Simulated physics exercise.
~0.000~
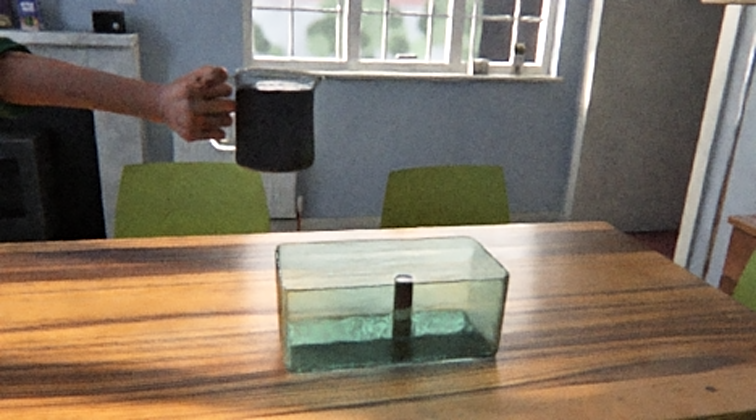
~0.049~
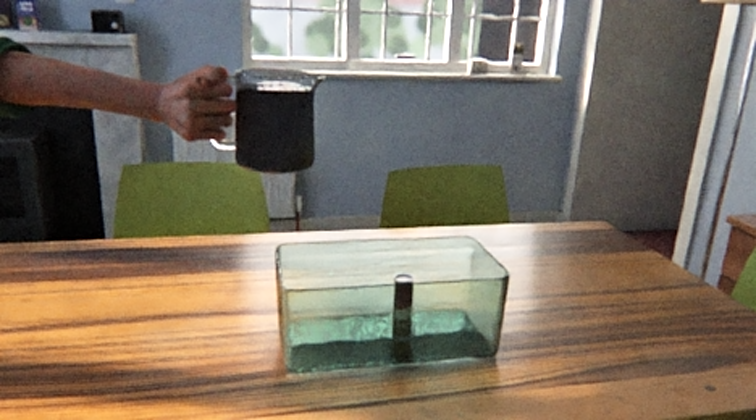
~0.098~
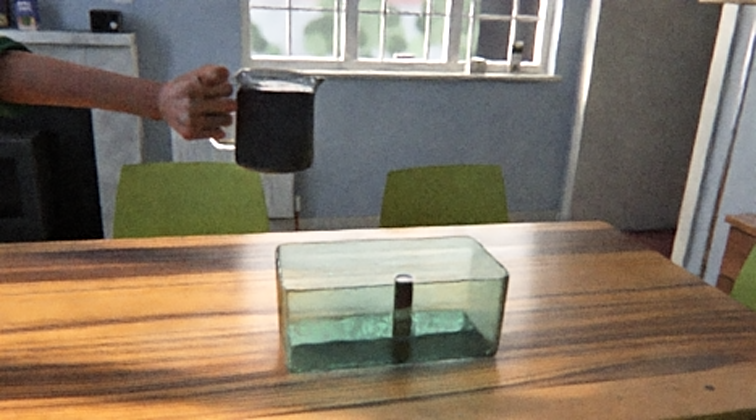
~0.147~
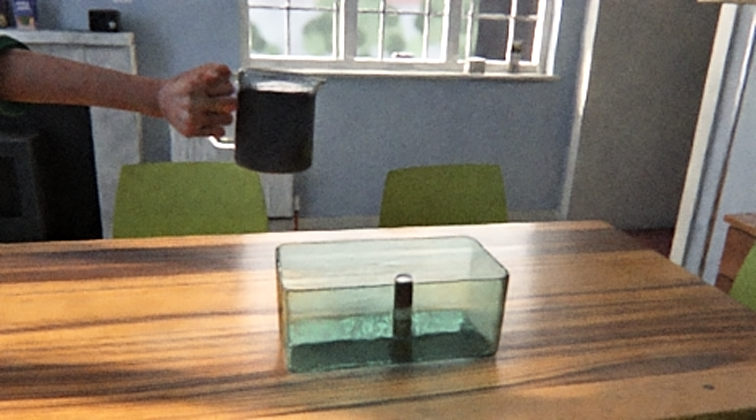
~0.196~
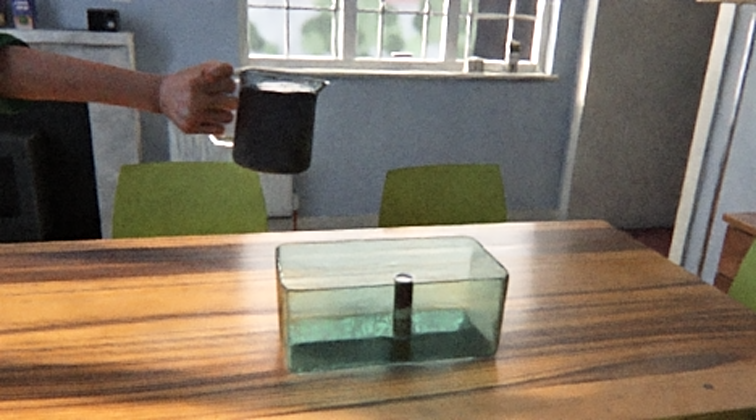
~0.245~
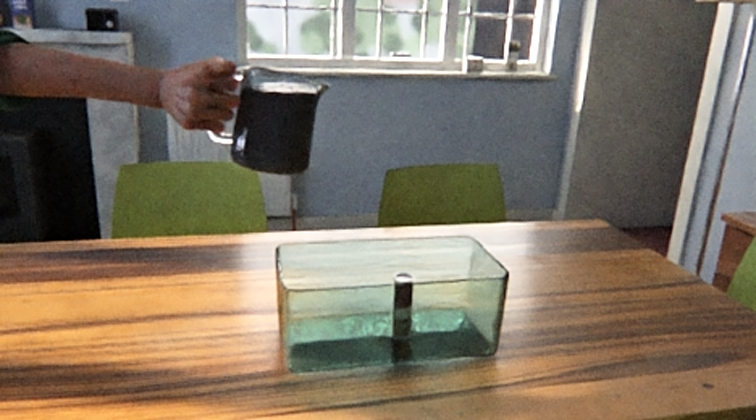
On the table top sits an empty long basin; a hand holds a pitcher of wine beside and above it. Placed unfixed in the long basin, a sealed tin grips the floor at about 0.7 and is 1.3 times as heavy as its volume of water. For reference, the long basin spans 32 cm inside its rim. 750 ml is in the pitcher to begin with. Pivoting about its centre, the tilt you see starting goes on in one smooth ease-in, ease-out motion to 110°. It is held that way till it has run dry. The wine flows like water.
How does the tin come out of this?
It will tip.
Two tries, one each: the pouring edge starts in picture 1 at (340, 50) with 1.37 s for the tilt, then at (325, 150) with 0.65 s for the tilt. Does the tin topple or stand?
First it remains upright; then it stays up.
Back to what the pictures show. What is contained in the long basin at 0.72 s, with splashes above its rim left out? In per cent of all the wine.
About 2%.
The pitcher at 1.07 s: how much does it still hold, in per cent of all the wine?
Roughly 32 per cent.
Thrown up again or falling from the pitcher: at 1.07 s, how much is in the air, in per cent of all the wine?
Close to 28 %.
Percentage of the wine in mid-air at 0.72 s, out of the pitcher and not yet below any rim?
Around 14 in a hundred.
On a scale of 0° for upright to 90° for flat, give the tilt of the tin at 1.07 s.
It is at some 25°.
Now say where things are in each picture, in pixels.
It leans 0°; its right rim is at (324, 76); the wine meets the walls at (238, 87) and (312, 88); the long basin's rim runs from (278, 267) to (491, 257); the tin's top is at (404, 280), in the first picture.
It leans 0°; its right rim is at (324, 76); the wine meets the walls at (238, 87) and (312, 88), in the second picture.
It leans 1°; its right rim is at (325, 78); the wine meets the walls at (239, 87) and (313, 89), in the third picture.
It leans 3°; its right rim is at (327, 80); the wine meets the walls at (240, 87) and (314, 90), in the fourth picture.
It leans 6°; its right rim is at (328, 82); the wine meets the walls at (241, 89) and (315, 89), in the fifth picture.
It leans 9°; its right rim is at (330, 85); the wine meets the walls at (243, 89) and (318, 90), in the sixth picture.
After 0.72 s the tilt is 62° and 85 per cent is still to pour; the tin stands where it began.
After 1.07 s the tilt is 100° and 31 per cent is still to pour; the tin leans 25°.
After 1.43 s the tilt is 110° and 2 per cent is still to pour; the tin lies on its side.
After 1.83 s the tilt is 110° and 0 per cent is still to pour; the tin lies on its side.
In the end the tin lies on its side.
